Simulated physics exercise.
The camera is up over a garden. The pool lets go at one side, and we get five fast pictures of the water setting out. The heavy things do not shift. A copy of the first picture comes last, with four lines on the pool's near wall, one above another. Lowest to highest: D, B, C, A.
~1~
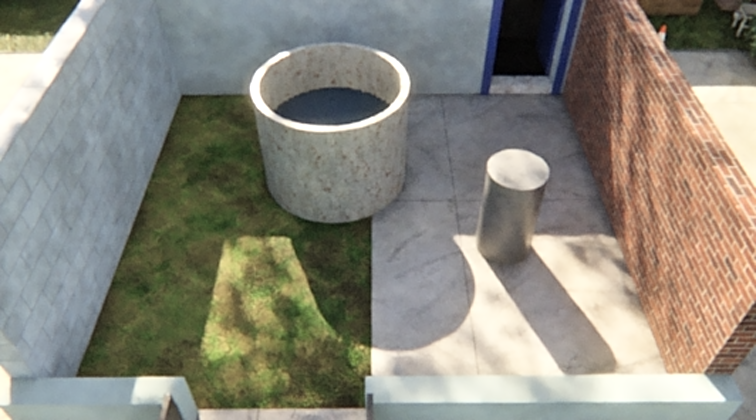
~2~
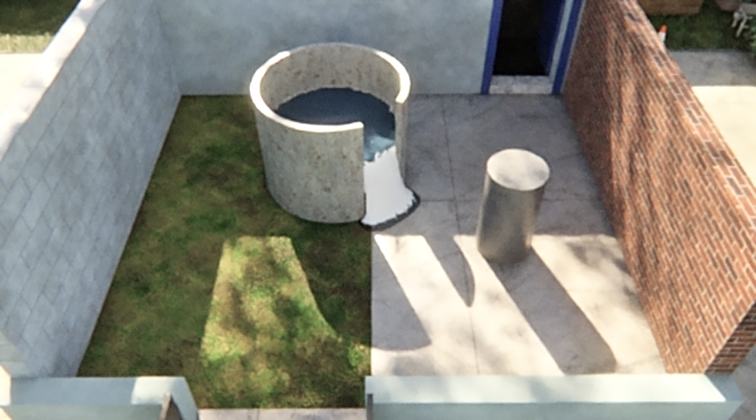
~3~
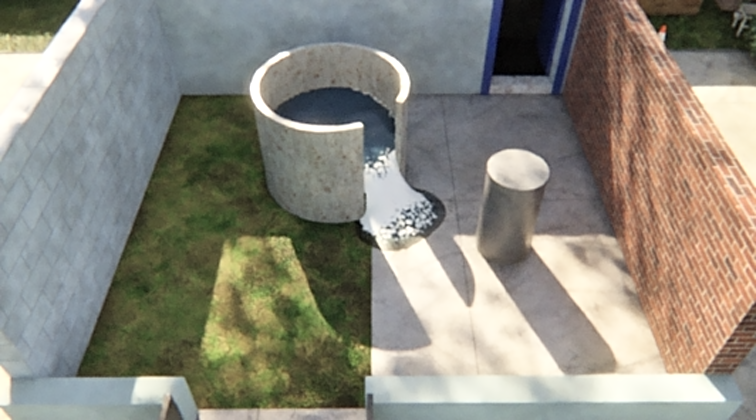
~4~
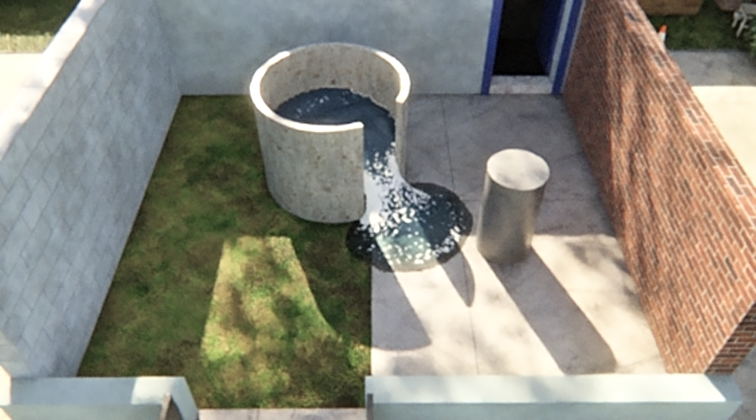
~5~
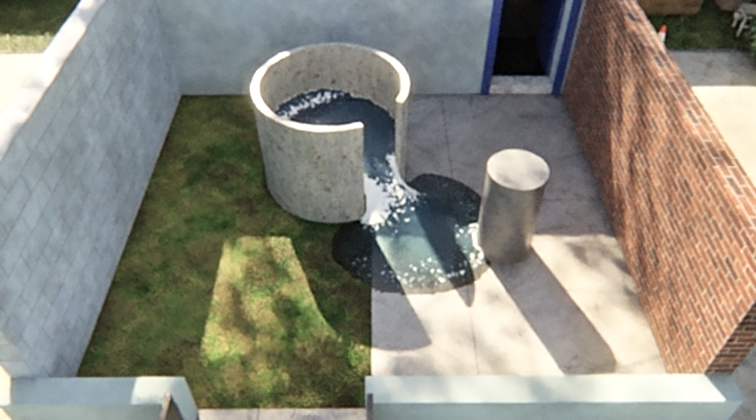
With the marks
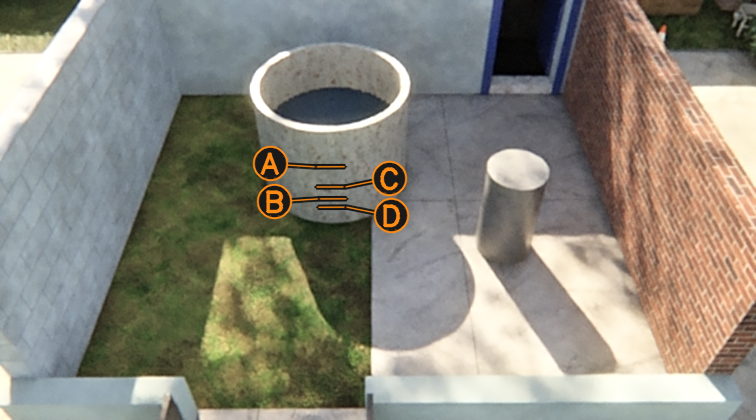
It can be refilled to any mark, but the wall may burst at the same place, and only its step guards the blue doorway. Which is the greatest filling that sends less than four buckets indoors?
A is the one.
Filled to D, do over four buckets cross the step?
No, not at all.
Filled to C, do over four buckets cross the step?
No.
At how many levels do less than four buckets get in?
All of them.
On the marked copy, A at (329, 166); B at (332, 198); C at (331, 186); D at (332, 207); from the bottom up D, B, C, A.
With A, a splash gets over, under a bucket.
With B, nothing gets over.
With C, nothing gets over.
With D, nothing gets over.
